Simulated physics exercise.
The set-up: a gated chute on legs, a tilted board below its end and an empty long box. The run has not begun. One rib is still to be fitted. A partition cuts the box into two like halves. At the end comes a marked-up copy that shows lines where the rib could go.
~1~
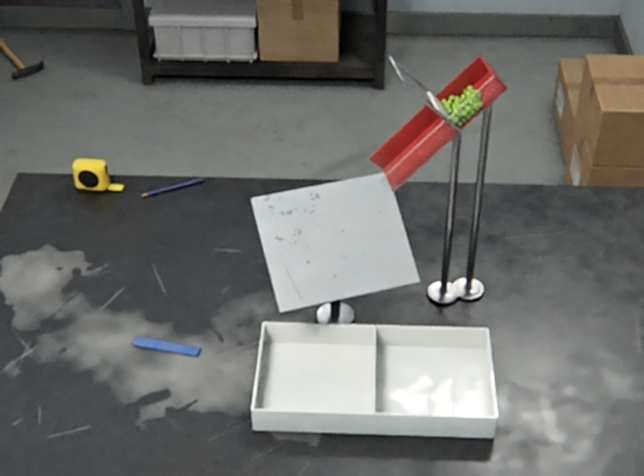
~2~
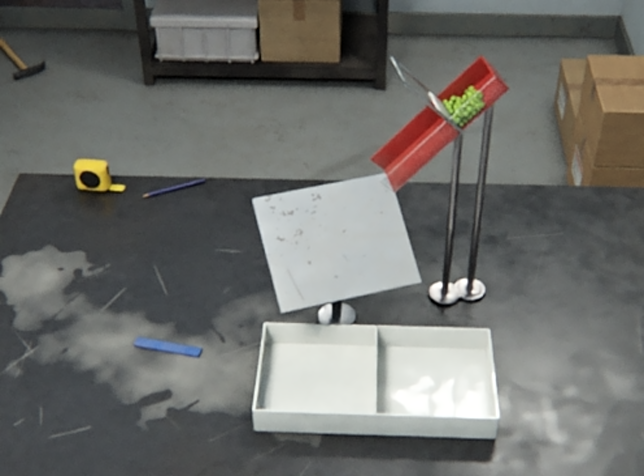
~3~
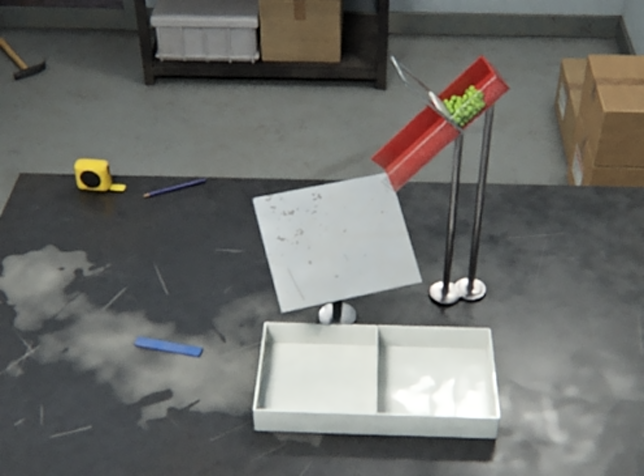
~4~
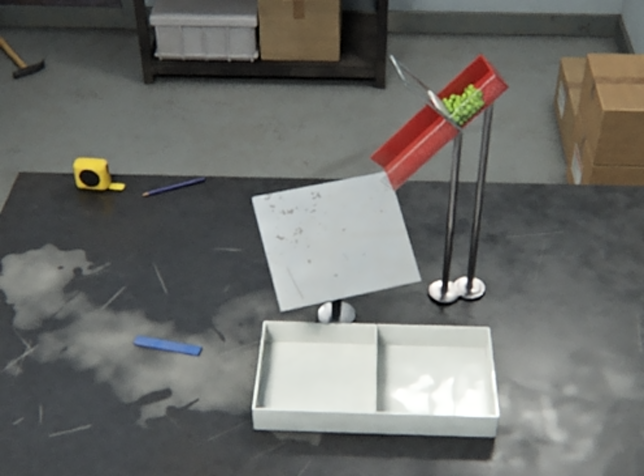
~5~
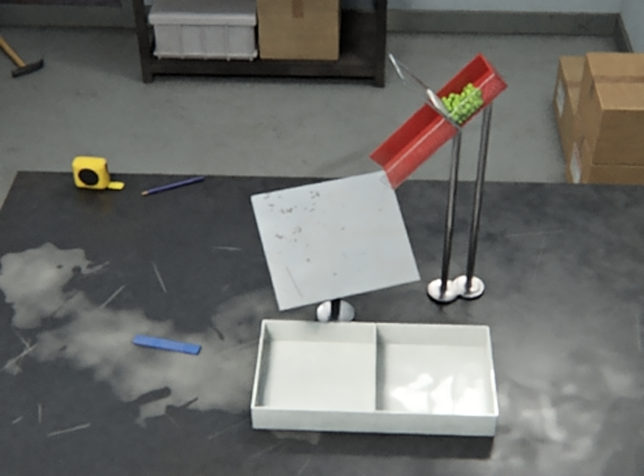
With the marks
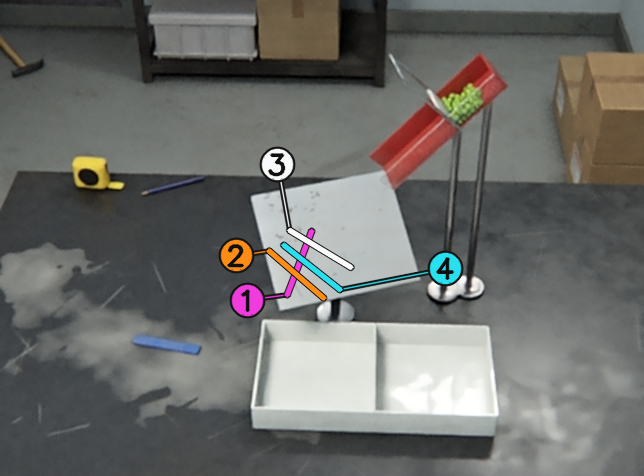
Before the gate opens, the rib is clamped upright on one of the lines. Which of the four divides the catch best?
I would pick line 4.
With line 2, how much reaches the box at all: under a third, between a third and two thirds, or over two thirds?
Line 2 gives over two thirds.
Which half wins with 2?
The left half.
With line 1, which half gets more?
The left half.
On the marked copy, line 1 from (311, 231) to (287, 294); line 2 from (269, 250) to (323, 297); line 3 from (289, 230) to (350, 267); line 4 from (283, 245) to (340, 289).
With 1, of what is caught, all but a few in the left half, a small share in the right.
With 2, of what is caught, the bulk in the left half, a small share in the right.
With 3, of what is caught, a small share in the left half, the bulk in the right.
With 4, of what is caught, close to half in the left half, close to half in the right.
